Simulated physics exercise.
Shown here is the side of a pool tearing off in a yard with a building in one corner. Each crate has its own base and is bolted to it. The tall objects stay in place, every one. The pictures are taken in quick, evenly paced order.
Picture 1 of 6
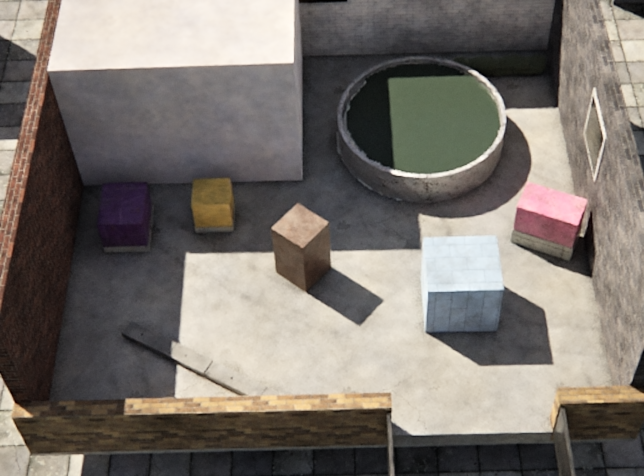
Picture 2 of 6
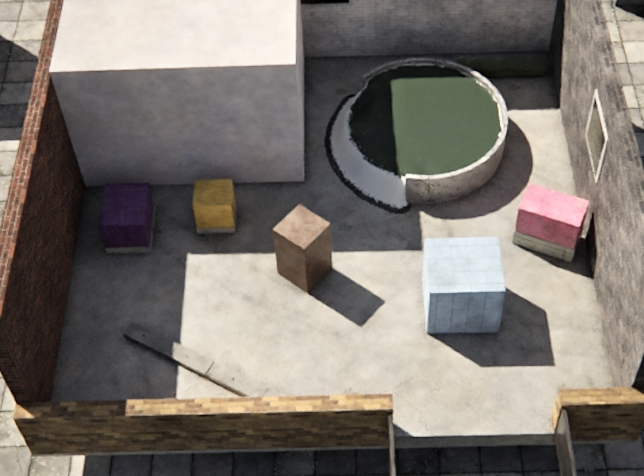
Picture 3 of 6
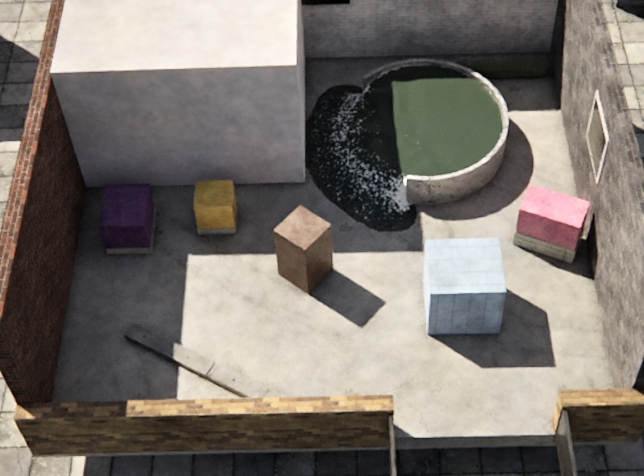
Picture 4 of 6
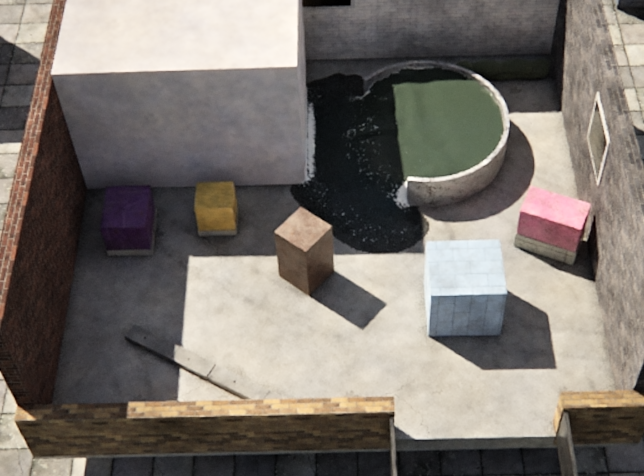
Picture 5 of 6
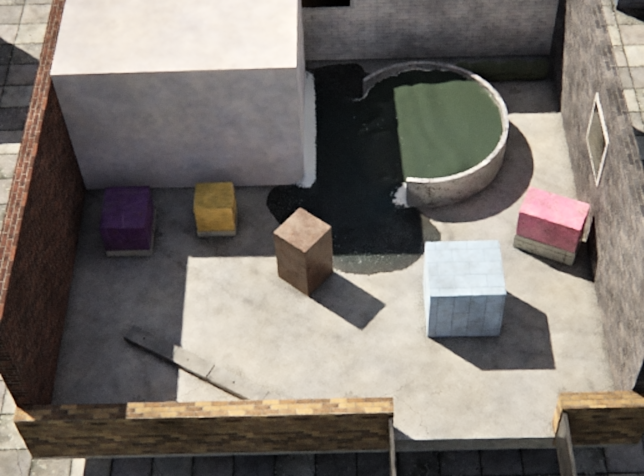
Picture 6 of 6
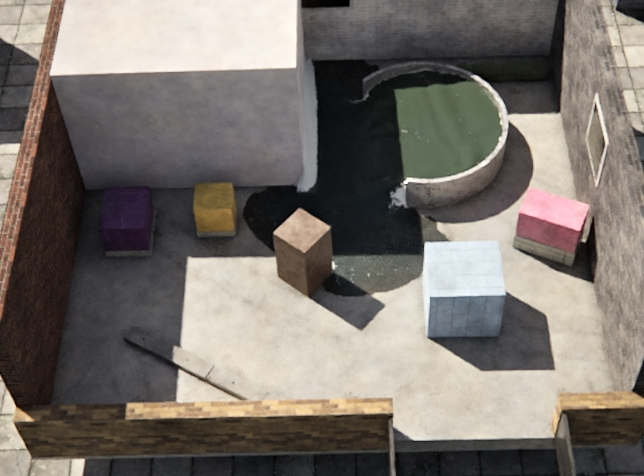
A round tank of dark green water stands near the back of a walled yard, seen from high above by a still camera. A pale building fills the back left corner, with purple and yellow blocks before it, a brown block mid-yard, and light blue and pink ones at right. The tank's left side breaks outward, and dark water pours through, wets the building's base and spreads forward around the brown block.
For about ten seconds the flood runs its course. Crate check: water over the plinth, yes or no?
Purple crate no, pink crate no, yellow crate yes.
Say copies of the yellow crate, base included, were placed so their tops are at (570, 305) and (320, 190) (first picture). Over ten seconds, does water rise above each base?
Crate one avoids the flood; crate two is touched by the flood.
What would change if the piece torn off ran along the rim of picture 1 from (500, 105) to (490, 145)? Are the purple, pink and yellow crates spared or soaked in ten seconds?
I'd say the purple crate stays clear, while the pink crate is overrun and the yellow crate stays clear.
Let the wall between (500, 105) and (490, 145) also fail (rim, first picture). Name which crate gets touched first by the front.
The crate marked pink, by my reading.
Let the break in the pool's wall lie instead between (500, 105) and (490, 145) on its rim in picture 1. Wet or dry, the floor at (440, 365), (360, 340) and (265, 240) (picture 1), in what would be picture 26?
Taken in turn, that's not reached, not reached, and finally not reached.
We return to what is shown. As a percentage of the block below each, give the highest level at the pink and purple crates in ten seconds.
In turn 40 and 60 per cent.
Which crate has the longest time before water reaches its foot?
The pink crate.
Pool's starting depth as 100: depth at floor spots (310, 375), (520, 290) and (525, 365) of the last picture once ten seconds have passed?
I'd say close to 10, 2 and 6 percent.
A moment on, water covers 25 % of the floor; the purple crate not reached, the pink crate not reached, the yellow crate water round its plinth.
Next, water covers 40 % of the floor; the purple crate water round its plinth, the pink crate not reached, the yellow crate water round its plinth.
Then, water covers 65 % of the floor; the purple crate water round its plinth, the pink crate not reached, the yellow crate water round its plinth.
Later, water covers 80 % of the floor; the purple crate water round its plinth, the pink crate water round its plinth, the yellow crate water round its plinth.
In the end, water covers 95 % of the floor; the purple crate stayed above the water, the pink crate stayed above the water, the yellow crate was topped.
